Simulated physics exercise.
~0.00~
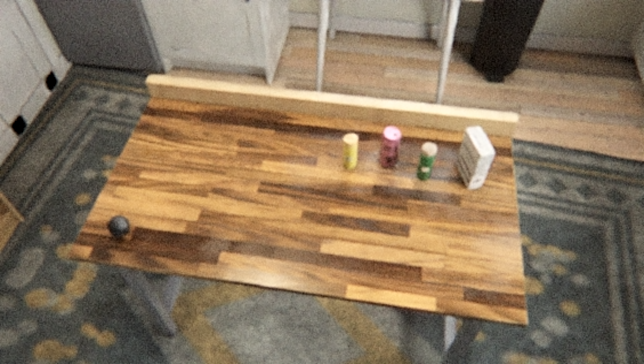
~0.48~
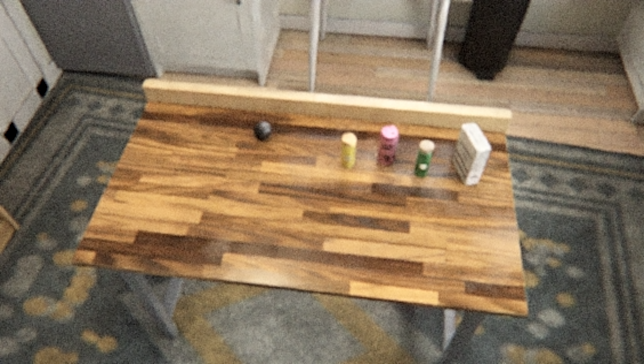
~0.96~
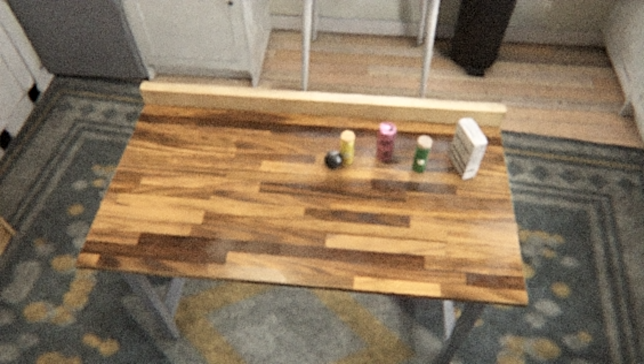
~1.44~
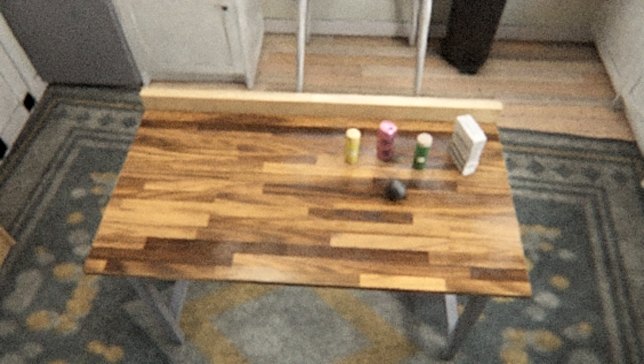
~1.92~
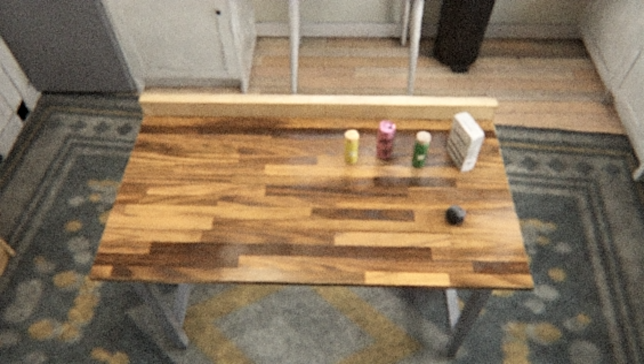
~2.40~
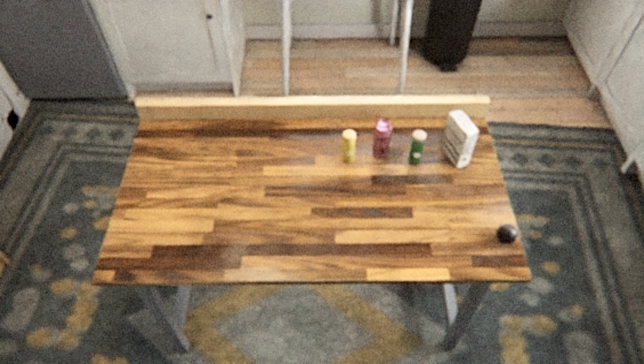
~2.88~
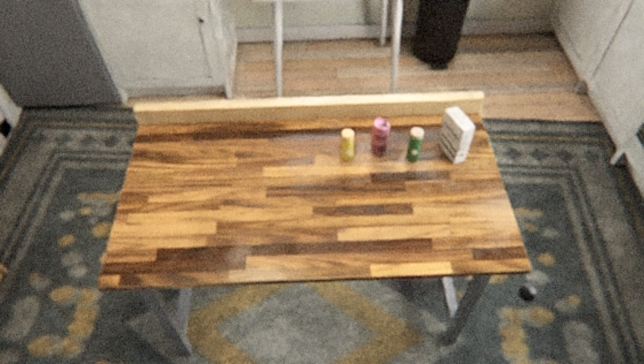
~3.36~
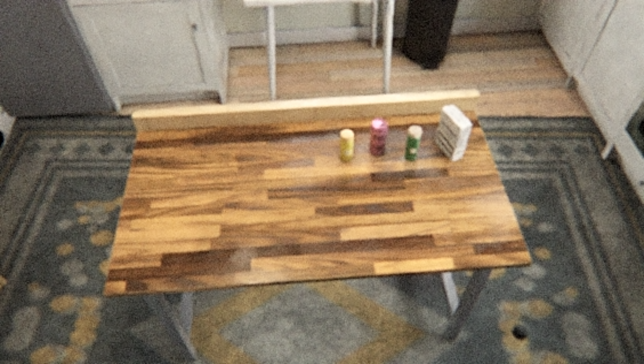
Wooden table with a black ball rolling to the back rail, rebounding past standing items and dropping off the right edge.
